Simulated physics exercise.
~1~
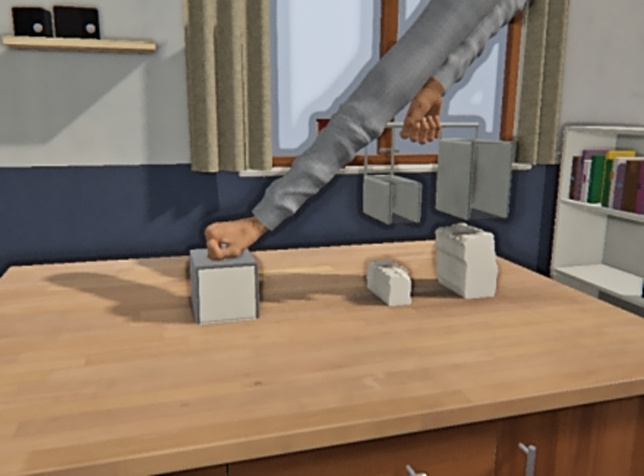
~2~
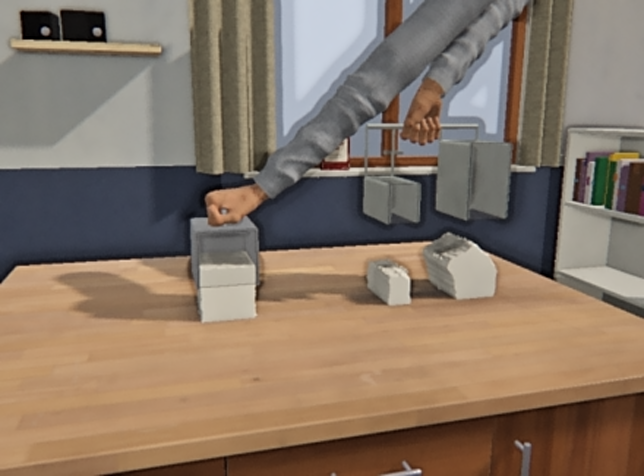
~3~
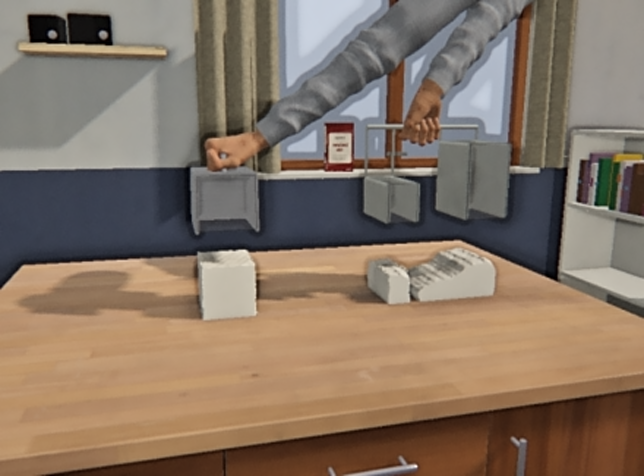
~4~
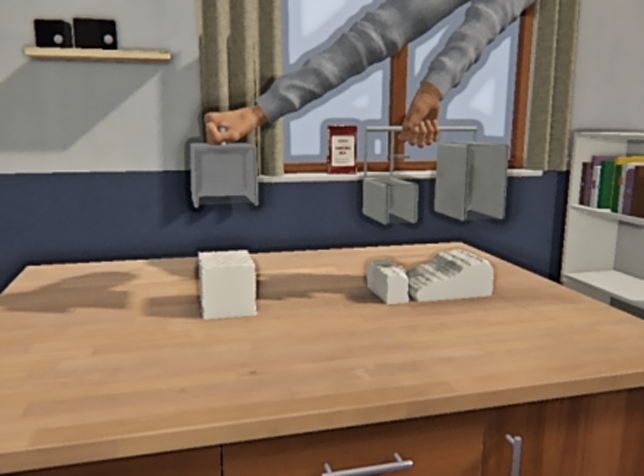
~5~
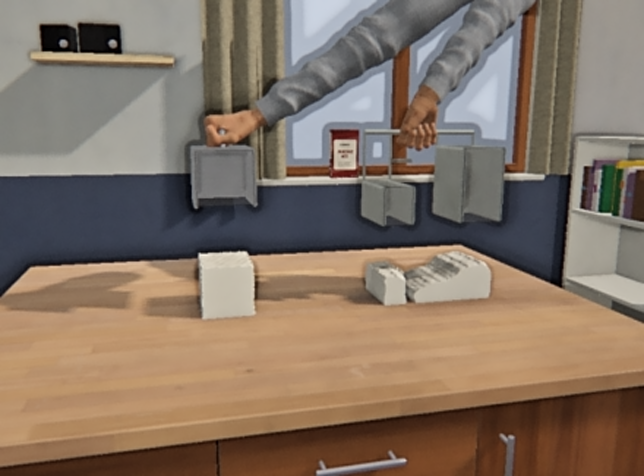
A gray tin was drawn upward by a hand, leaving a squared white block of powder standing almost whole on the wooden table, while to the right, beneath two gray tins held on a rack, the larger white lump slumped into a slope against its smaller neighbor.
